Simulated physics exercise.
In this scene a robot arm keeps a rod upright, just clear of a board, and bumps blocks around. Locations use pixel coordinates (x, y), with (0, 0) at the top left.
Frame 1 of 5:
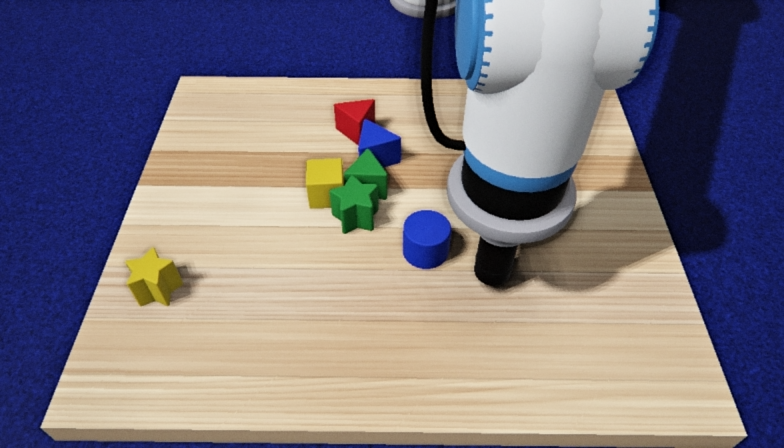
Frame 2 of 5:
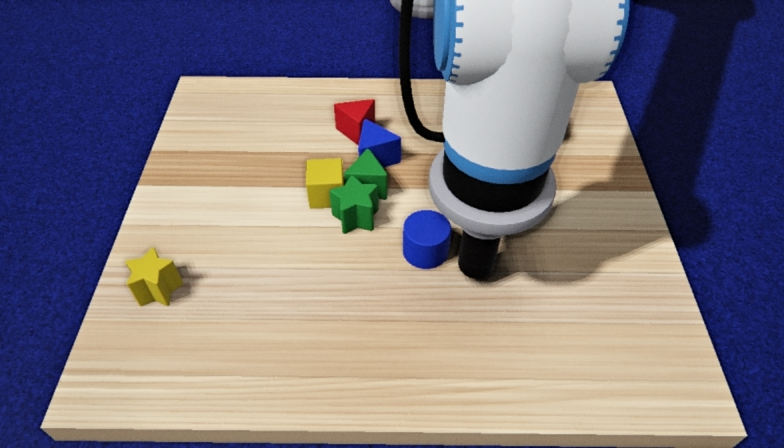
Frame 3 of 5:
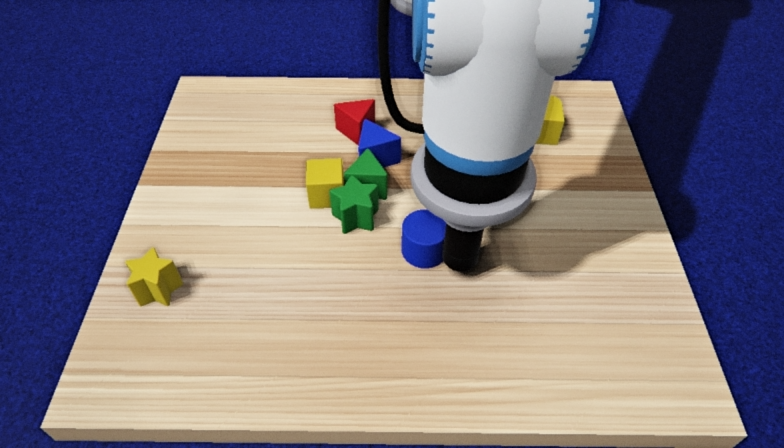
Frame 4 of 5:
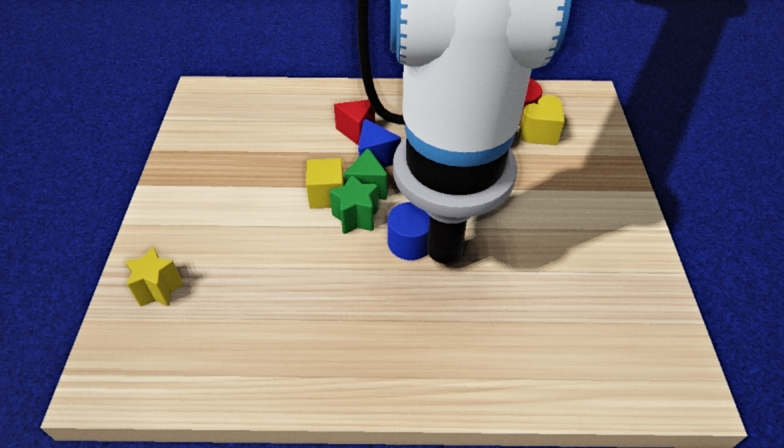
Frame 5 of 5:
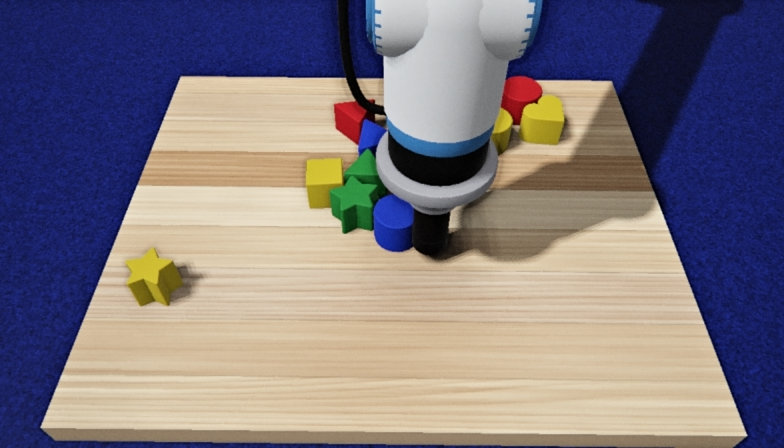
On a wooden board, a robot arm's black rod moves left and nudges a blue round block toward a green star.
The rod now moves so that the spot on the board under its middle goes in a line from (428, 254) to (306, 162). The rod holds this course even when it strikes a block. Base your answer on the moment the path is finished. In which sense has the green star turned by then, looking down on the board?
Twists anticlockwise.
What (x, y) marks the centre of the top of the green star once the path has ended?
My estimate: (266, 191).
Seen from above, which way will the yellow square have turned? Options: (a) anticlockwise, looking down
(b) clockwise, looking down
I'll go with b - clockwise, looking down.
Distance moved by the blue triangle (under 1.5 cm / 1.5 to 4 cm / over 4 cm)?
It ends 1.5 to 4 cm away.
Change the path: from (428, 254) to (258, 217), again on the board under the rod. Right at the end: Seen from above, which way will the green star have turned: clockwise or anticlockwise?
Short answer: Clockwise.
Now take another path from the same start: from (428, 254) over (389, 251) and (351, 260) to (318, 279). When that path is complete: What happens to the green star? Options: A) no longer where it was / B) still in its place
A - no longer where it was.
What follows on the original path. One third of the way, rod (384, 208); yellow square (294, 157), turned 60° clockwise; green star (306, 186); green triangle (365, 163), turned 15° clockwise; blue round block (347, 186).
Two thirds of the way, rod (341, 177); yellow square (268, 149), turned 100° clockwise; green star (271, 188), turned 55° anticlockwise; green triangle (352, 144), turned 35° clockwise; blue triangle (376, 122), turned 30° clockwise; blue round block (302, 168).
At the end, rod (304, 150); yellow square (249, 145), turned 145° clockwise; green star (266, 191), turned 75° anticlockwise; green triangle (349, 140), turned 50° clockwise; blue triangle (377, 121), turned 30° clockwise; blue round block (281, 161).
